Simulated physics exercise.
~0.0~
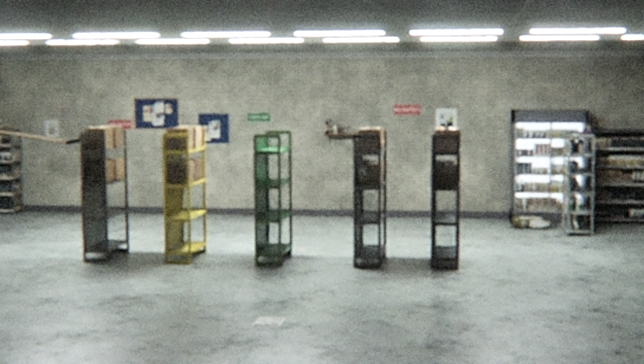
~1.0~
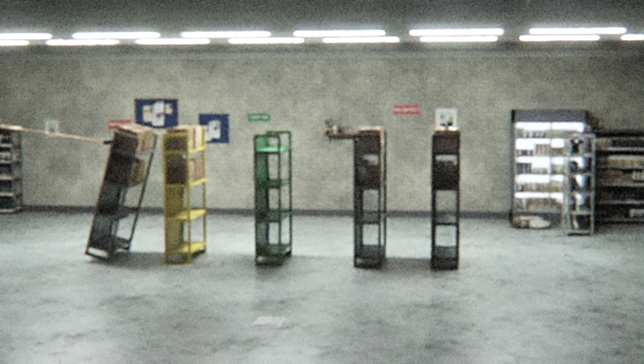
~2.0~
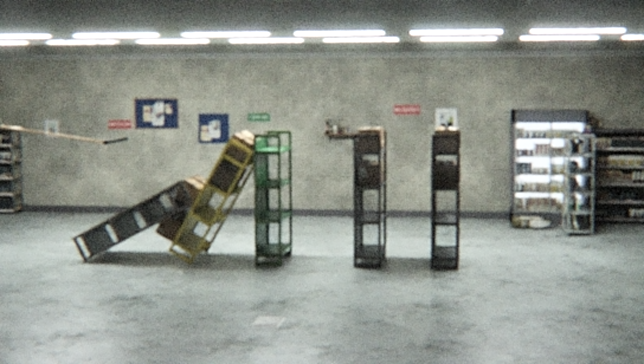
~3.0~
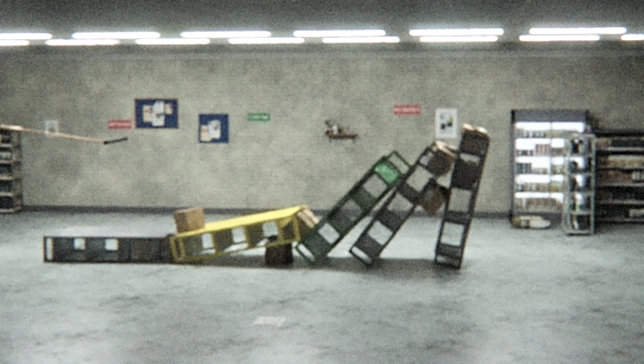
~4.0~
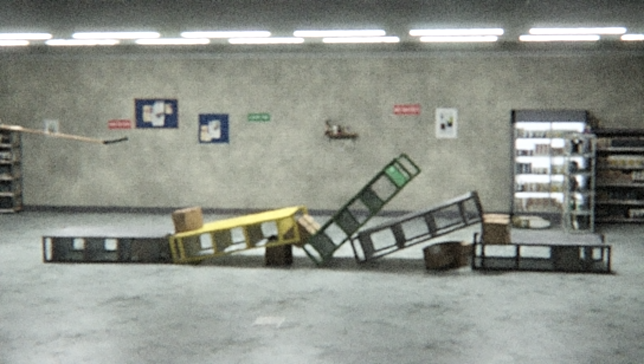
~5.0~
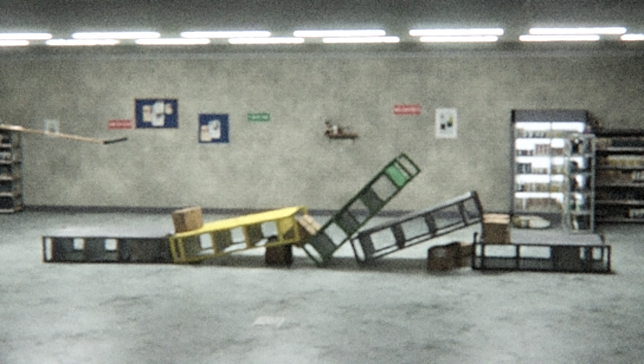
Five tall open shelf units, some holding brown cartons, stand in a row across a grey concrete room, seen side-on from a still camera. The second is yellow, the middle one green and the others dark, with lit shelving at the far right. A pole from the left tips the first unit rightward into the yellow one, which leans onto the green. The first slides down flat as the rest topple in turn, spilling cartons. Finally both end units lie flat, the yellow rests nearly flat, and the green and fourth stay propped at a slant.
